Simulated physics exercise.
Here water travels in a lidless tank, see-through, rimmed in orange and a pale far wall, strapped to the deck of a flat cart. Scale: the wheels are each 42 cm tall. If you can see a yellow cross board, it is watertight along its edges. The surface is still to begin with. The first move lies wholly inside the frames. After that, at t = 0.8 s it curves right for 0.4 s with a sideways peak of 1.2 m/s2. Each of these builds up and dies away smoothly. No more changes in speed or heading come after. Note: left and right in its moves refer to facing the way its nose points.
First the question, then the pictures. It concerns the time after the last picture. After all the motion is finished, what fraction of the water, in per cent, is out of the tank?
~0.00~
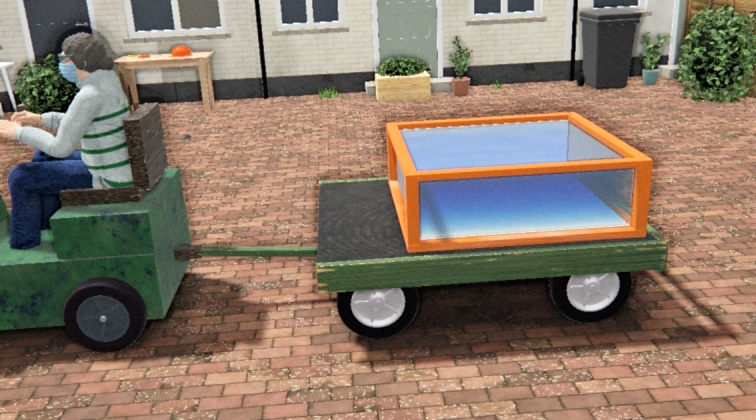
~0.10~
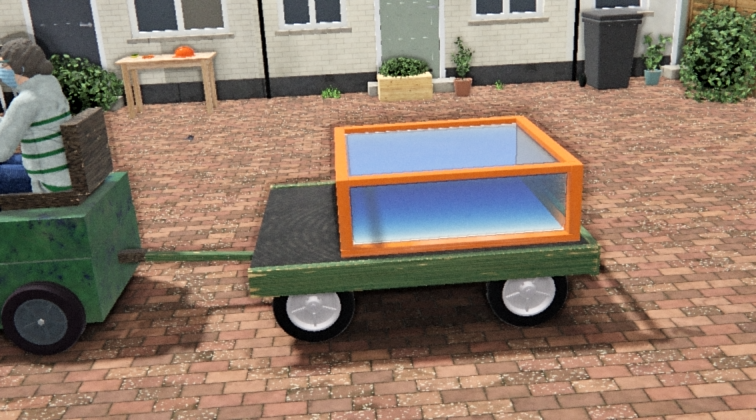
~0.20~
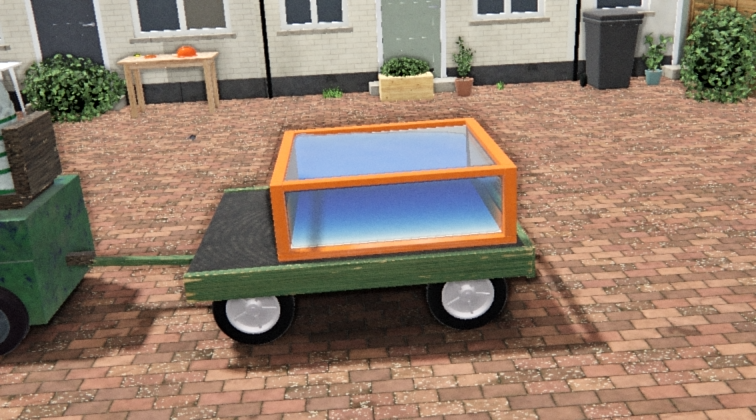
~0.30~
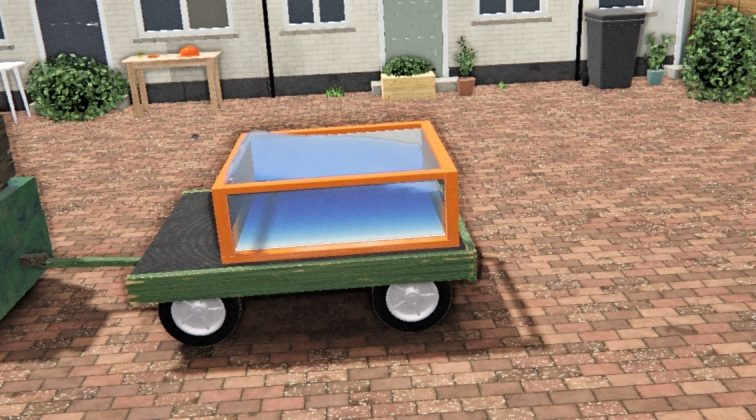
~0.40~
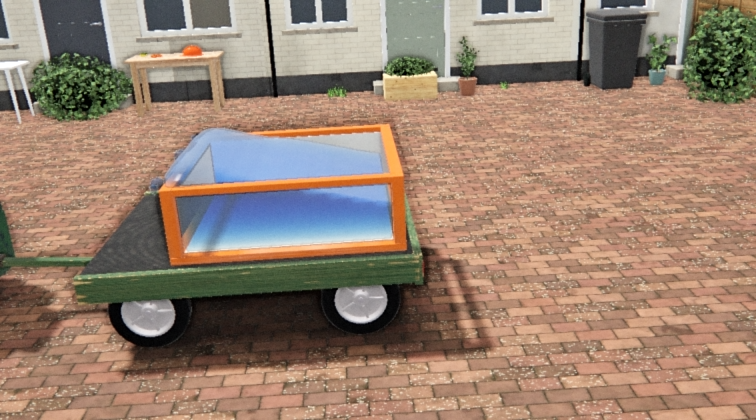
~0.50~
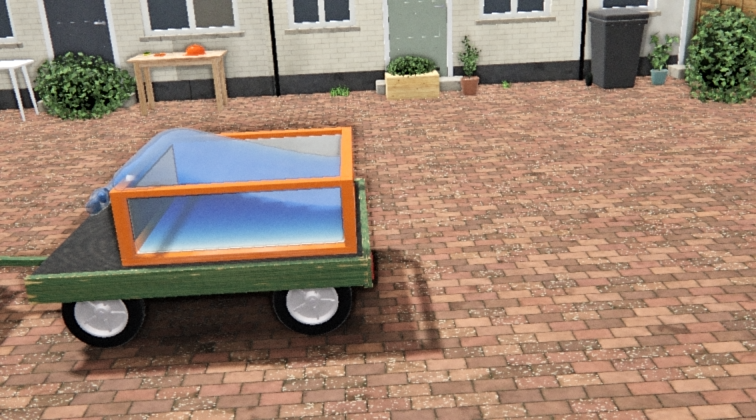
Roughly 13 per cent of the water is out of the tank.
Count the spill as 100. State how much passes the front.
Near 60 per cent of the spill.
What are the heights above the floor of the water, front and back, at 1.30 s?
Front 22 cm and back 40 cm.
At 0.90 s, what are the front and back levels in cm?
About 34 cm in front and 30 cm behind.
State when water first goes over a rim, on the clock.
It first spills at close to 0.6 s.
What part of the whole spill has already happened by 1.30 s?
About 50 %.
After 0.90 s it stands 30 cm high behind and 33 cm in front; 6 per cent has gone over the front, a little elsewhere.
After 1.30 s it stands 40 cm high behind and 21 cm in front; 7 per cent has gone over the front, a little elsewhere.
After 1.80 s it stands 26 cm high behind and 40 cm in front; 9 per cent has gone over the front, a little elsewhere.
After 4.18 s 13 per cent has gone over the front, a little elsewhere, 46 of 364 litres.
